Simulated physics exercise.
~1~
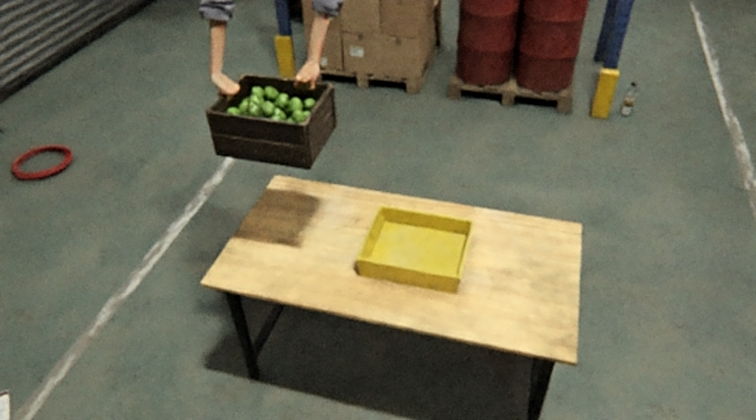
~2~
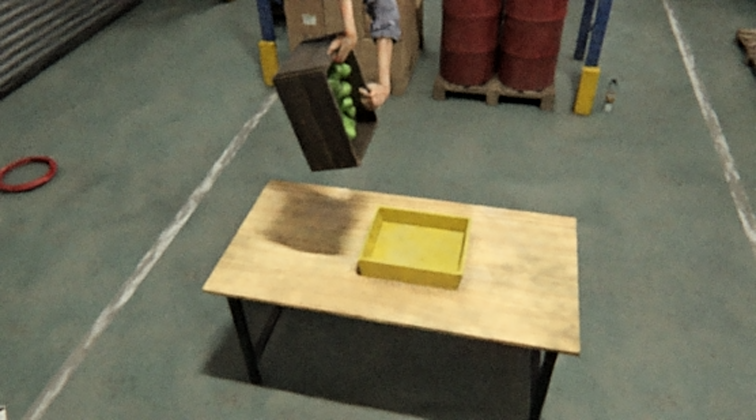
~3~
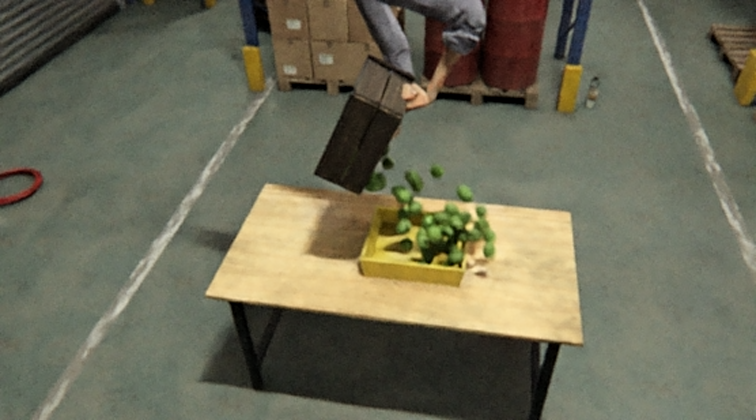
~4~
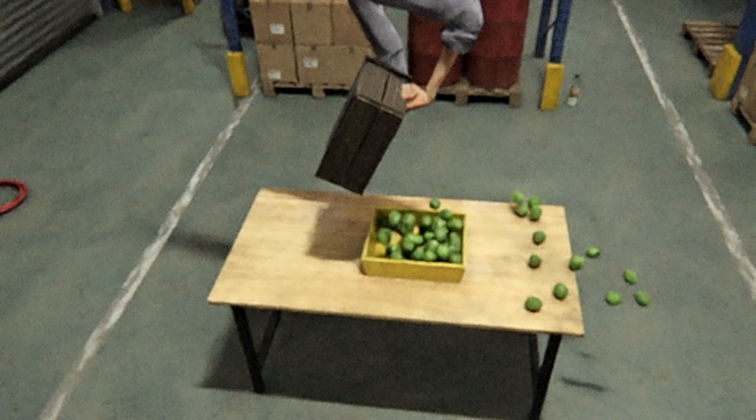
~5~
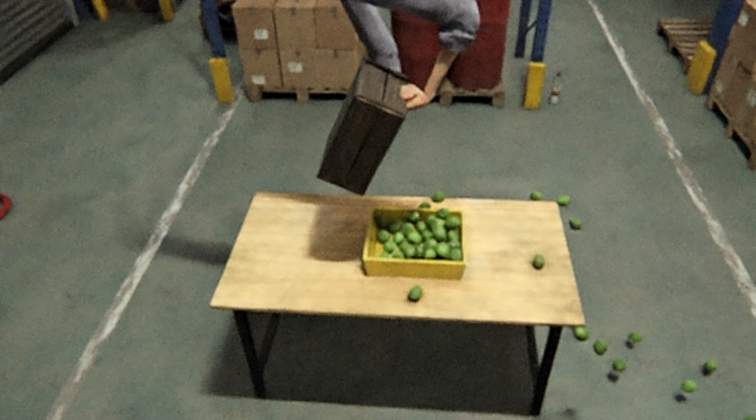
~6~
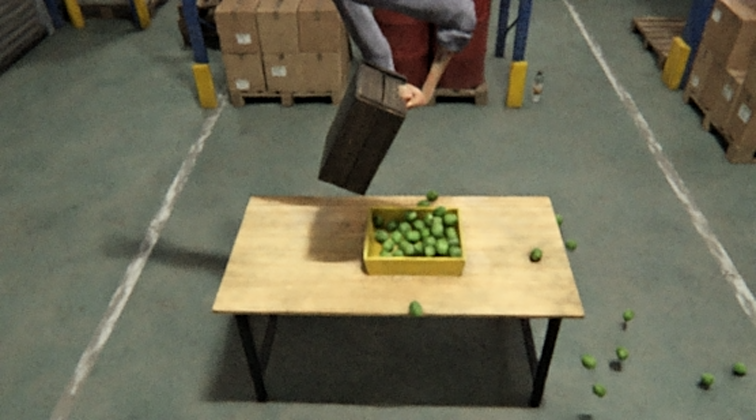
In a warehouse, hands tip limes from a dark box, filling a yellow tray and scattering others.
